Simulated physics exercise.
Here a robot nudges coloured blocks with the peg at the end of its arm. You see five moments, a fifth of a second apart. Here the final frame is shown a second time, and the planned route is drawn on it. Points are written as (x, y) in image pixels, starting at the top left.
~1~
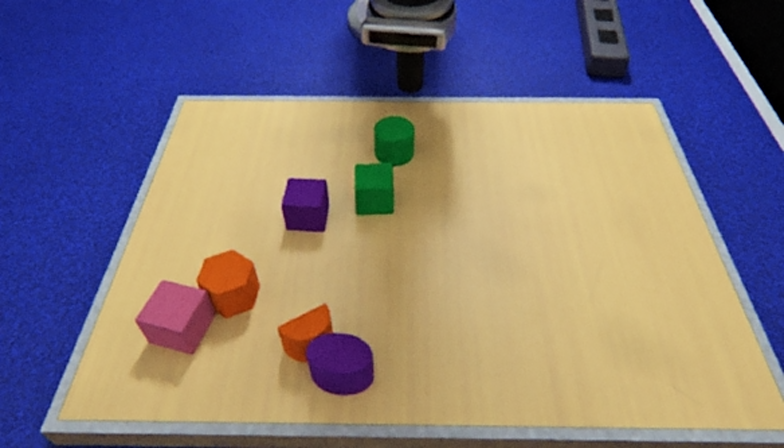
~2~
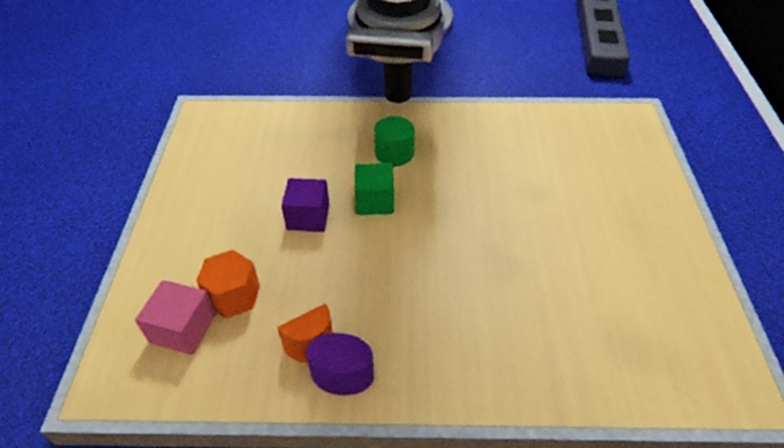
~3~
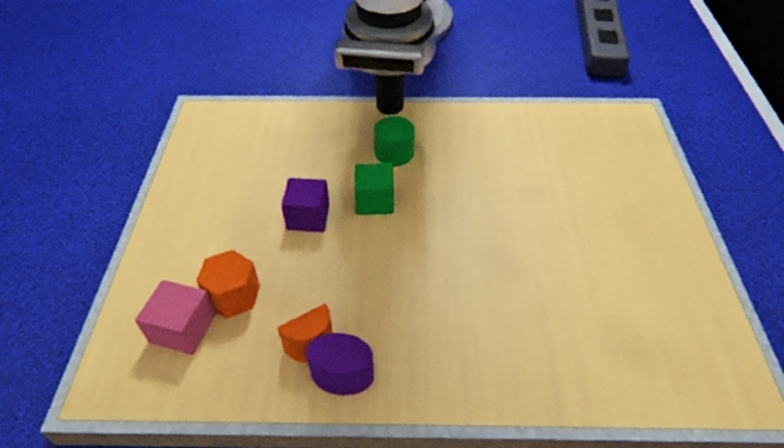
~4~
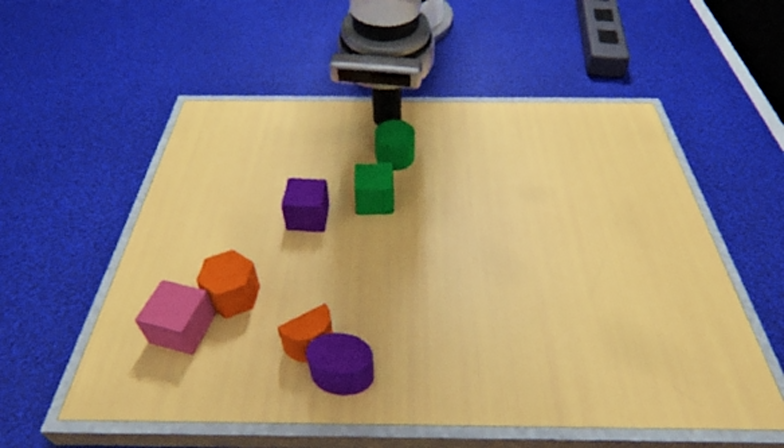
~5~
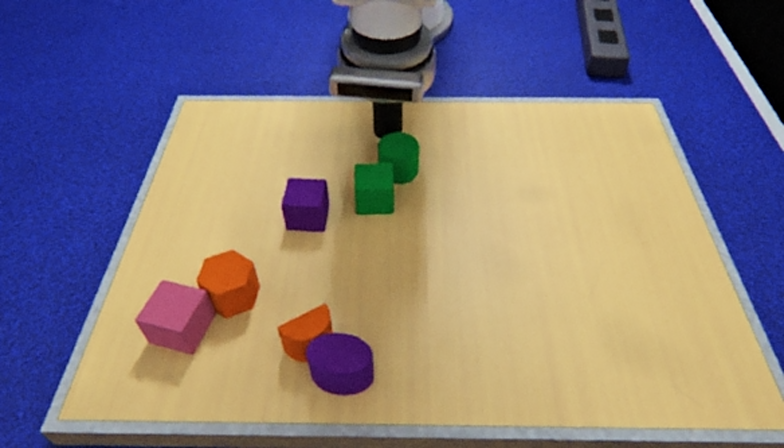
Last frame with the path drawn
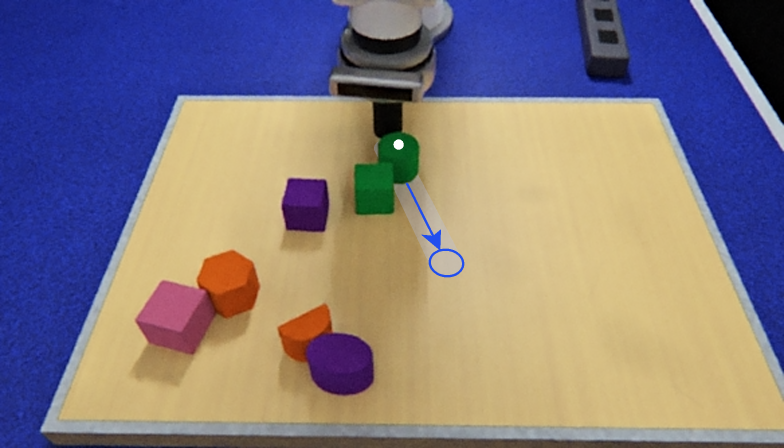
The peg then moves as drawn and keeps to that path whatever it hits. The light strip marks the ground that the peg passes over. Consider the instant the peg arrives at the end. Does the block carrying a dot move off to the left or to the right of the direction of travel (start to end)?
Slides left.
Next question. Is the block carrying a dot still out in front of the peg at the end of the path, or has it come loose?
I believe the block carrying a dot keeps its place ahead of the peg.
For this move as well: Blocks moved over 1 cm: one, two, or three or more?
In total, two blocks get moved by over 1 cm.
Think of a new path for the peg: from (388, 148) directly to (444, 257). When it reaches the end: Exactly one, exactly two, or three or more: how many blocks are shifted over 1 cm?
Most likely two.
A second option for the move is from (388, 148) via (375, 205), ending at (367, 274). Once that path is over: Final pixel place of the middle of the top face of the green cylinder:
Located at (412, 178).
The line goes in a line from (388, 148) to (446, 263); the dot is on the green cylinder.
On the path given first. One third of the way, peg (407, 167); green square block (376, 185), turned 50° clockwise; green cylinder (424, 180).
Two thirds of the way, peg (426, 205); green square block (376, 185), turned 50° clockwise; green cylinder (452, 219).
At the end, peg (448, 248); green square block (376, 185), turned 50° clockwise; green cylinder (487, 255).
